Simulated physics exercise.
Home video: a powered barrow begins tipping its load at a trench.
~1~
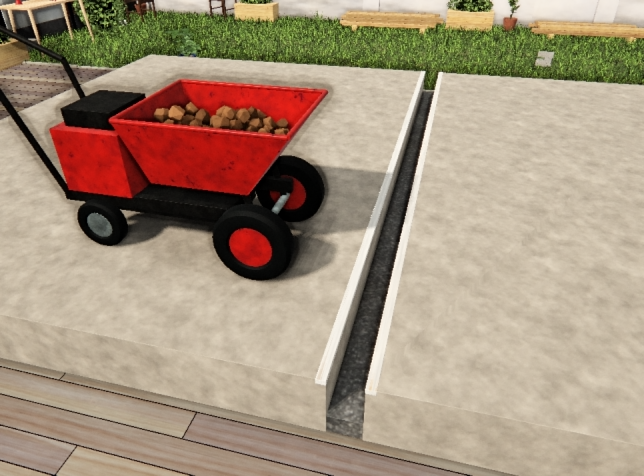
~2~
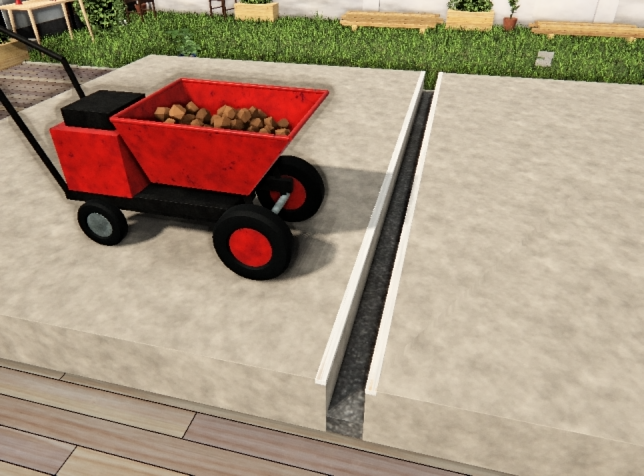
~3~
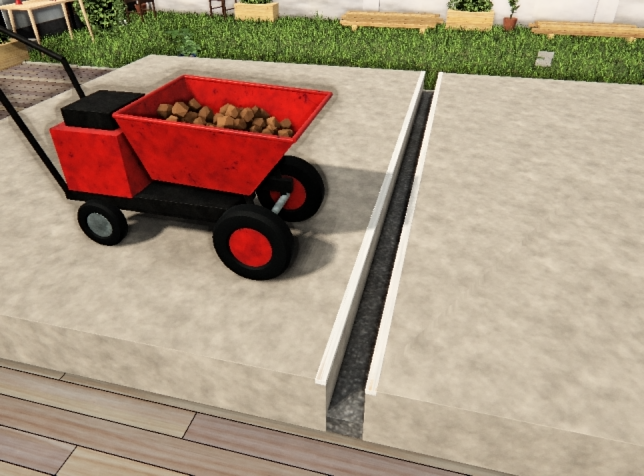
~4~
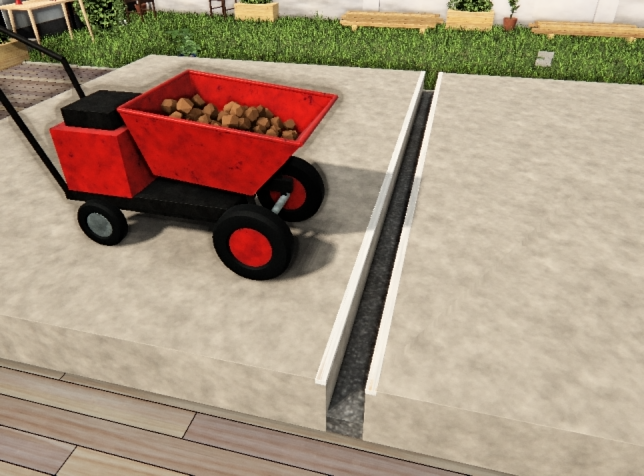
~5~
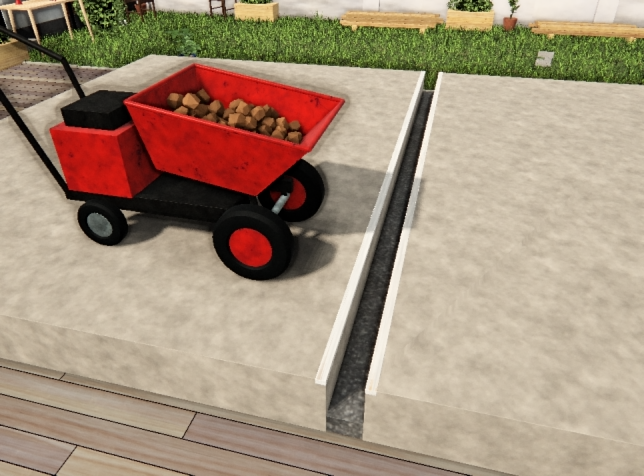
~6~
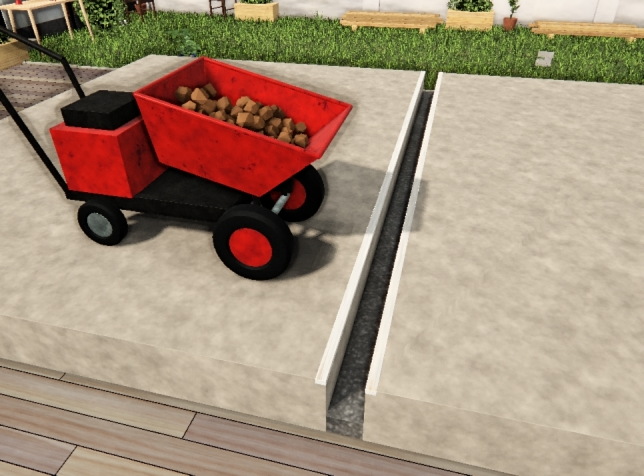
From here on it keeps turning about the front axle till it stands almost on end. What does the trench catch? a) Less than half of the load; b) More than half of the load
(a) Less than half of the load.
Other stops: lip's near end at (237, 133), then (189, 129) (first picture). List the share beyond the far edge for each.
10 and 0 in a hundred, in that order.
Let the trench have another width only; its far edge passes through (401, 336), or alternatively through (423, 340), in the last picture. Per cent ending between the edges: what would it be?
50 % then 80 %, roughly.
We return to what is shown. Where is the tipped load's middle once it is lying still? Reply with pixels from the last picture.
Roughly pixel (429, 260).
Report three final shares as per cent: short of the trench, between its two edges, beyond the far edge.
Roughly: Short 0, between 10, beyond 70 per cent.
Just after the last frame, skip tipped steeply; every one in the skip.
A moment on, skip tipped steeply; the larger part in the skip; just a few in or heaped over the trench; about a tenth beyond it; just a few falling.
Further on, skip tipped right over; roughly a quarter in the skip; about a tenth in or heaped over the trench; roughly two thirds beyond it.
When it is over, skip tipped right over; roughly a quarter in the skip; about a tenth in or heaped over the trench; roughly two thirds beyond it.
